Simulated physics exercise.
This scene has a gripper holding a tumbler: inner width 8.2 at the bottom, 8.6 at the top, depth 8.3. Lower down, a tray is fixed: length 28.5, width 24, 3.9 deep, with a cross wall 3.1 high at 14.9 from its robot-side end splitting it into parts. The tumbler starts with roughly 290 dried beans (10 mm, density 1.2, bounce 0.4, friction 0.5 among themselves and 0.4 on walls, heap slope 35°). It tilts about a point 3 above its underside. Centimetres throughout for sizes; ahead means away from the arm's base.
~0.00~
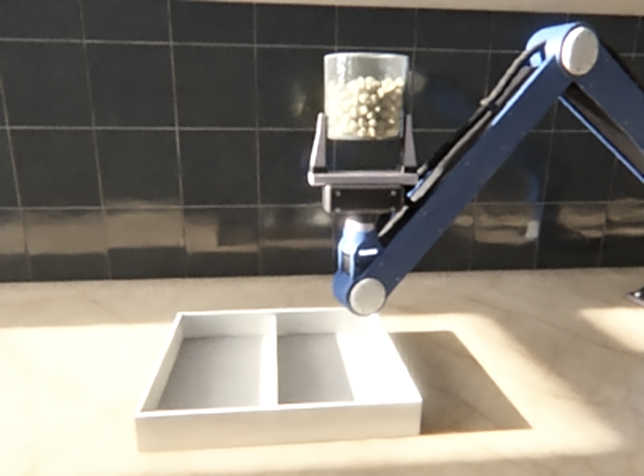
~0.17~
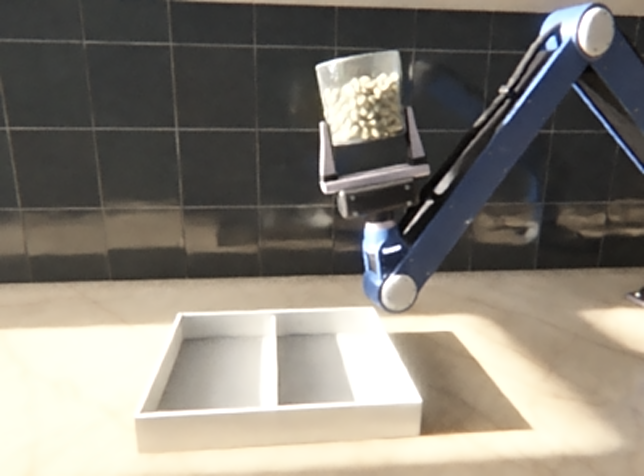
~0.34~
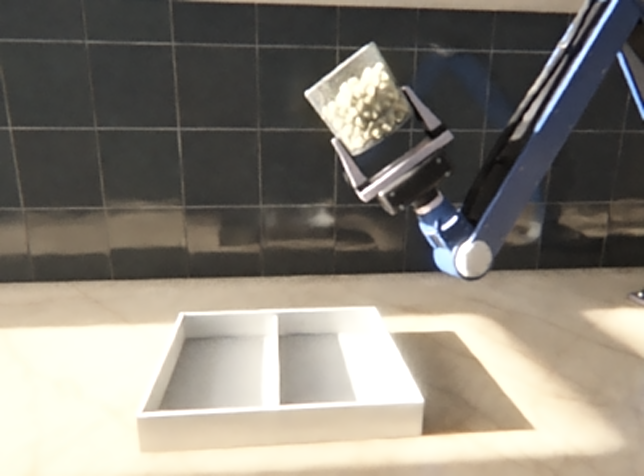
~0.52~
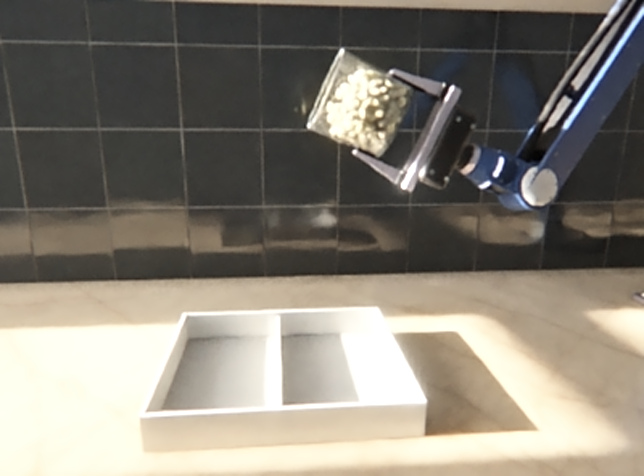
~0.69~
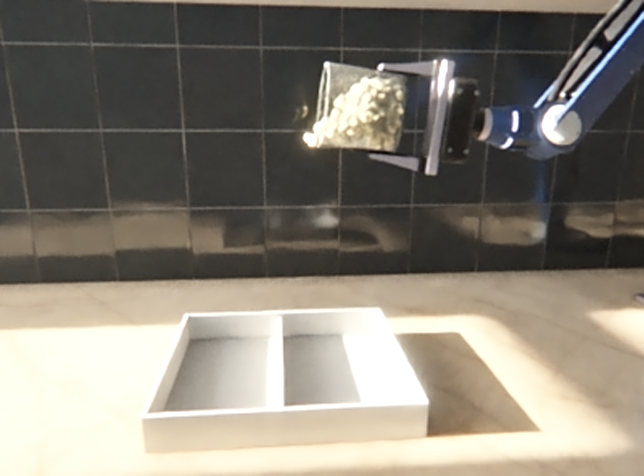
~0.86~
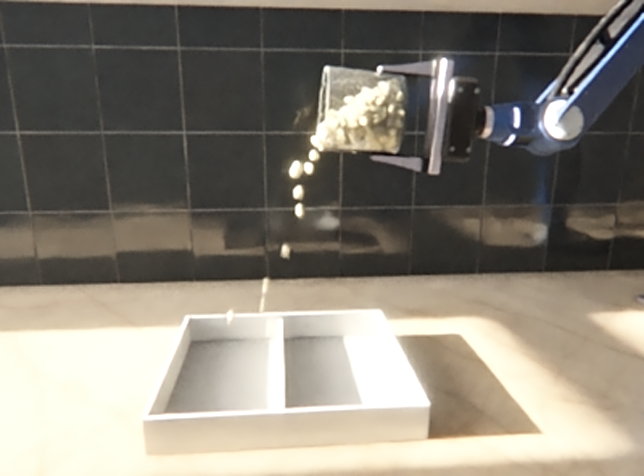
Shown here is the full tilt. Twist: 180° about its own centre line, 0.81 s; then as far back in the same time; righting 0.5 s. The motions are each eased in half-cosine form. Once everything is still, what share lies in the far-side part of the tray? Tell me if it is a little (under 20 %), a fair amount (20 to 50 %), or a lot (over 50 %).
A fair amount, 20 to 50 %.
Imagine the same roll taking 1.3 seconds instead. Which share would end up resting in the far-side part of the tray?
With that change you'd see near 25 per cent.
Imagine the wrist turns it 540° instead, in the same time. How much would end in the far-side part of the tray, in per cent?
In that case some 40 per cent.
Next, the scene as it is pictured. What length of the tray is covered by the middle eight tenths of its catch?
I'd put it at around 18 cm.
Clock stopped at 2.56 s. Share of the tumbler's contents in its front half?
Around 30 %.
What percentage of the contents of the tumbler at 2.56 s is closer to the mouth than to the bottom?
Around 35 per cent.
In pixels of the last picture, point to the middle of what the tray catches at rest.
About (260, 379).
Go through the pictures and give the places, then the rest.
Tumbler middle at (366, 100), upright; upper third of the load around (366, 94), from x 330 to 400, top at y 85; 287 in the tumbler, in the first frame.
Tumbler middle at (363, 101), tipped 10°; upper third of the load around (367, 95), from x 330 to 400, top at y 80, in the second frame.
Tumbler middle at (361, 102), tipped 37°; upper third of the load around (372, 93), from x 330 to 405, top at y 70, in the third frame.
Tumbler middle at (360, 107), tipped 66°; upper third of the load around (372, 93), from x 335 to 400, top at y 75, in the fourth frame.
Tumbler middle at (361, 111), tipped 84°; upper third of the load around (376, 99), from x 310 to 400, top at y 80, in the fifth frame.
Tumbler middle at (362, 113), tipped 86°; upper third of the load around (378, 105), from x 230 to 400, top at y 85; 276 in the tumbler, 1 in the far-side part, 10 in flight or on a rim, in the sixth frame.
By 1.71 s, tipped 86°, highest piece 36 above the table; 197 in the tumbler, 46 in the far-side part, 30 in the robot-side part, 1 on the table or floor, 13 in flight or on a rim.
By 2.56 s, tipped 81°, highest piece 35 above the table; 150 in the tumbler, 76 in the far-side part, 51 in the robot-side part, 1 on the table or floor, 9 in flight or on a rim.
By 3.18 s, upright, highest piece 36 above the table; 146 in the tumbler, 85 in the far-side part, 54 in the robot-side part, 2 on the table or floor.
By 3.88 s, upright, highest piece 36 above the table; 146 in the tumbler, 85 in the far-side part, 54 in the robot-side part, 2 on the table or floor.
Final count, 146 in the tumbler, 85 in the far-side part, 54 in the robot-side part, 2 on the table or floor. That is 30 % in the far-side part of the tray.
